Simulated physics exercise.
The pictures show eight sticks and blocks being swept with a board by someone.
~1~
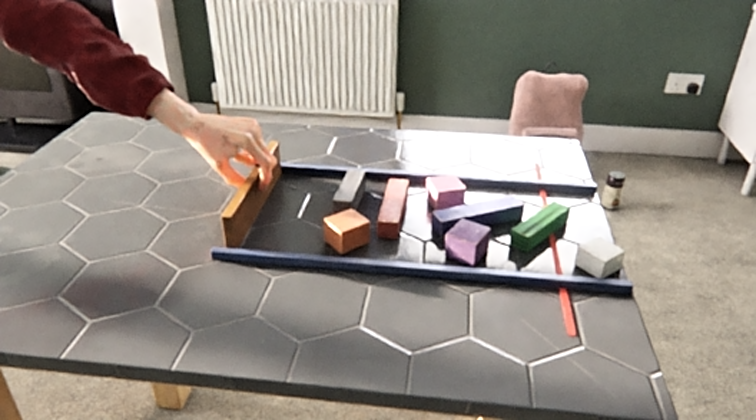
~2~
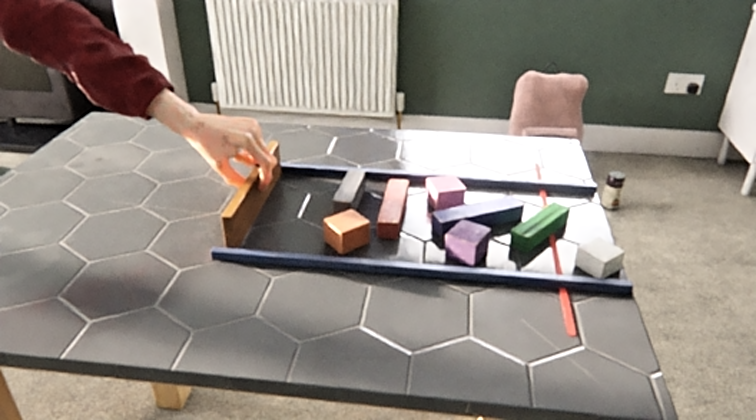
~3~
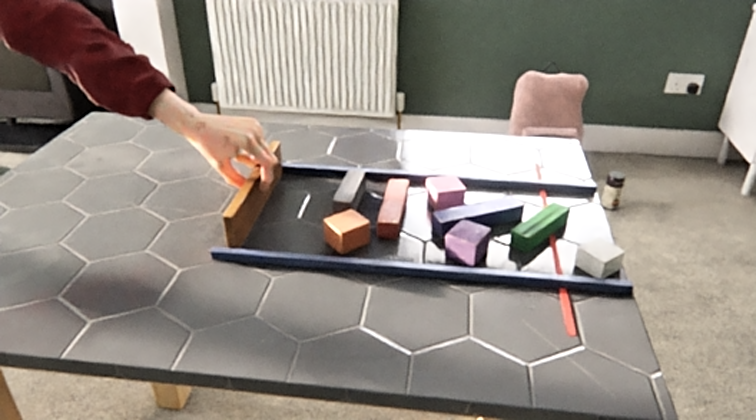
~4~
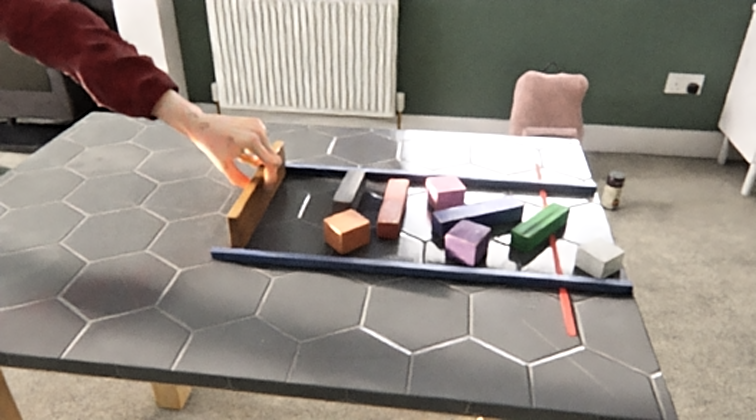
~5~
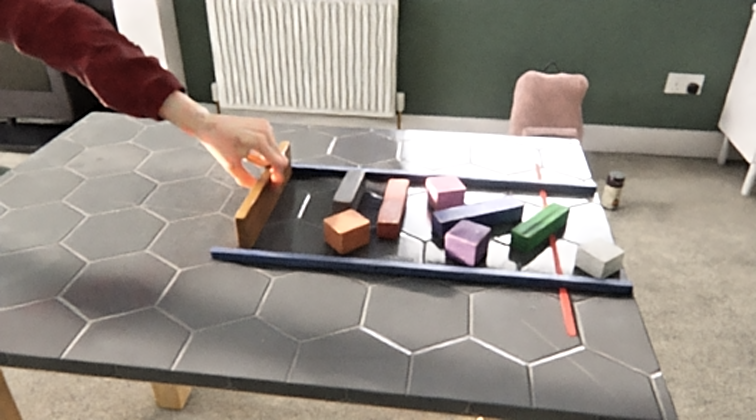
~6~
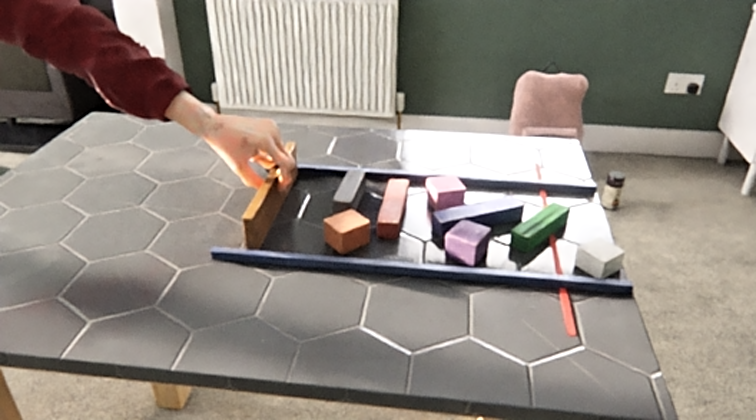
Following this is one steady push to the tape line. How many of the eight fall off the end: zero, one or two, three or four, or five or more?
Off the edge go more than two but under five.
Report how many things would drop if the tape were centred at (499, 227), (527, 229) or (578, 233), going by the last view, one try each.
0, 0, 5.
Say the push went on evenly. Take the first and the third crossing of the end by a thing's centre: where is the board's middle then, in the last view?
First about (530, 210), next about (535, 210).
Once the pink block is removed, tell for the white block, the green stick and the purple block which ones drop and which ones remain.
Outcome for the white block: It drops; for the green stick: It drops; for the purple block: It stays.
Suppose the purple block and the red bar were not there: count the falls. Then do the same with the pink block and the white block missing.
The first removal gives 0, the second gives 1.
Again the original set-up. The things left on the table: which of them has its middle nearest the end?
The pink block finishes closest.
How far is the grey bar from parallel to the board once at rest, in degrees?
Near 0 degrees.
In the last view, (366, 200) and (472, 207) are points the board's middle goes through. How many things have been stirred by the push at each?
The first count is 3, and then it's 7.
Soon after, none off yet; white block at rest near (599, 258); green stick at rest near (541, 226); blue bar moving near (486, 215).
In the end, the number that fall off is three or four; gone, blue bar, green stick and white block.
